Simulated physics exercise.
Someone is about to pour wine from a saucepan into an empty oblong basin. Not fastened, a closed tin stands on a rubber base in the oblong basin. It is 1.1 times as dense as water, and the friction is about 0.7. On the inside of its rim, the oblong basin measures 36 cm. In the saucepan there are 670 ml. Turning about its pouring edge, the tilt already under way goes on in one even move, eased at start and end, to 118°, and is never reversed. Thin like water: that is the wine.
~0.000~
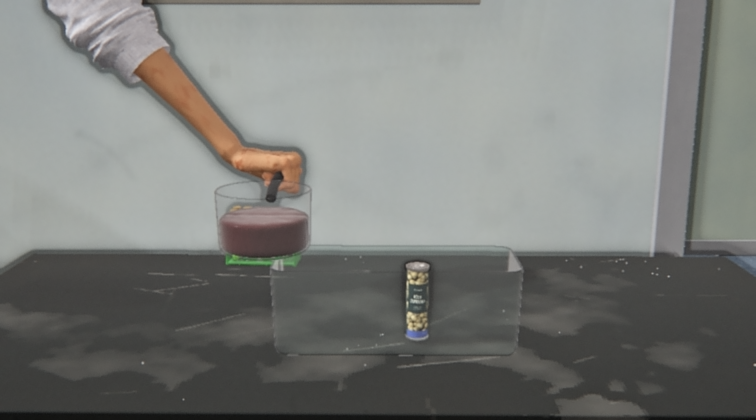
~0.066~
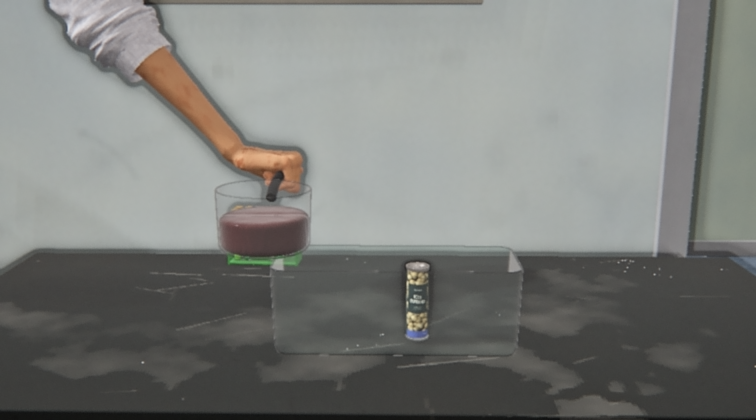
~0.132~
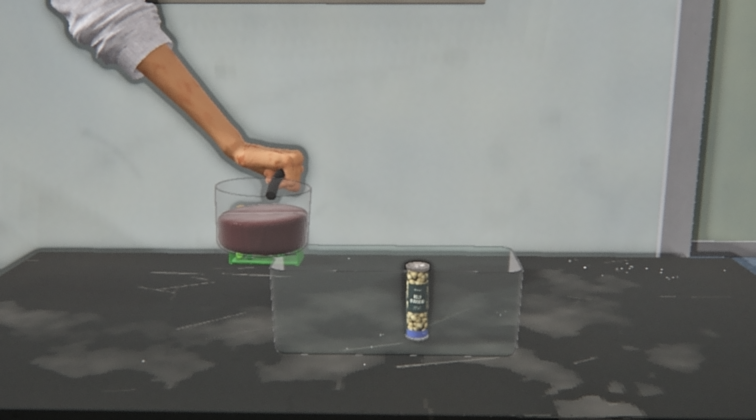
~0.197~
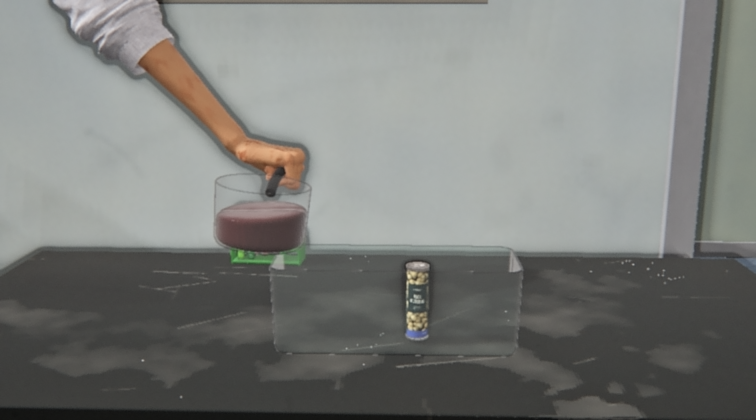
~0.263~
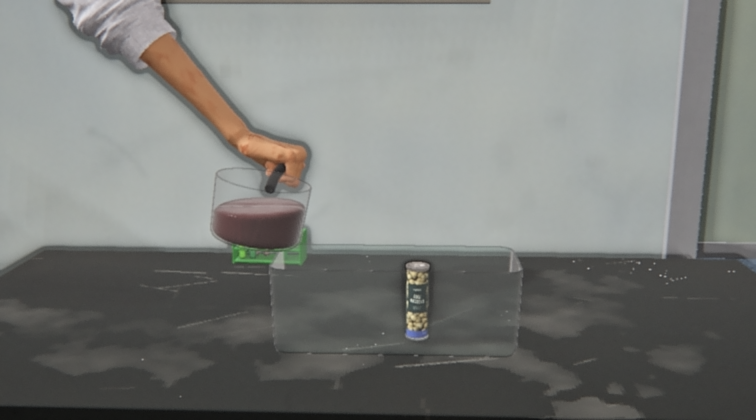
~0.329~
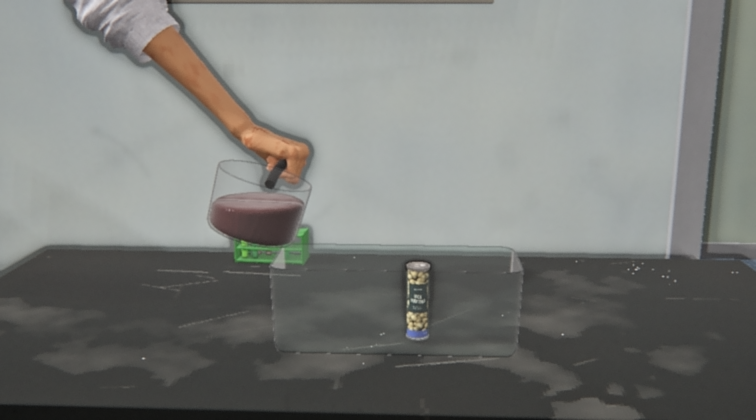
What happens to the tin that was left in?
It stays erect.
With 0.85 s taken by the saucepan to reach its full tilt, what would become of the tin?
Result: Tin tipped over.
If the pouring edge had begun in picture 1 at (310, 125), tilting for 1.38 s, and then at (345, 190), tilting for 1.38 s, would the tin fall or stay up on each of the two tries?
The tin overturns the first time and overturns the second time.
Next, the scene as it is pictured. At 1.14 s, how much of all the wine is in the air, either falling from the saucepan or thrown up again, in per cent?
Some 18 % is up in the air.
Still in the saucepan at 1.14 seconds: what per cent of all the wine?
12 per cent or so.
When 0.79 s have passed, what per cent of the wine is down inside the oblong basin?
Close to 3 in a hundred.
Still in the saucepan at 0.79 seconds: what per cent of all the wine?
Fraction remaining: Approx. 74 per cent.
After 0.79 s the tilt is 73° and 75 per cent is still to pour; the tin stands where it began.
After 1.14 s the tilt is 109° and 12 per cent is still to pour; the tin stands where it began.
After 1.49 s the tilt is 118° and 0 per cent is still to pour; the tin stands where it began.
After 1.88 s the tilt is 118° and 0 per cent is still to pour; the tin stands where it began.
In the end the tin stands where it began.
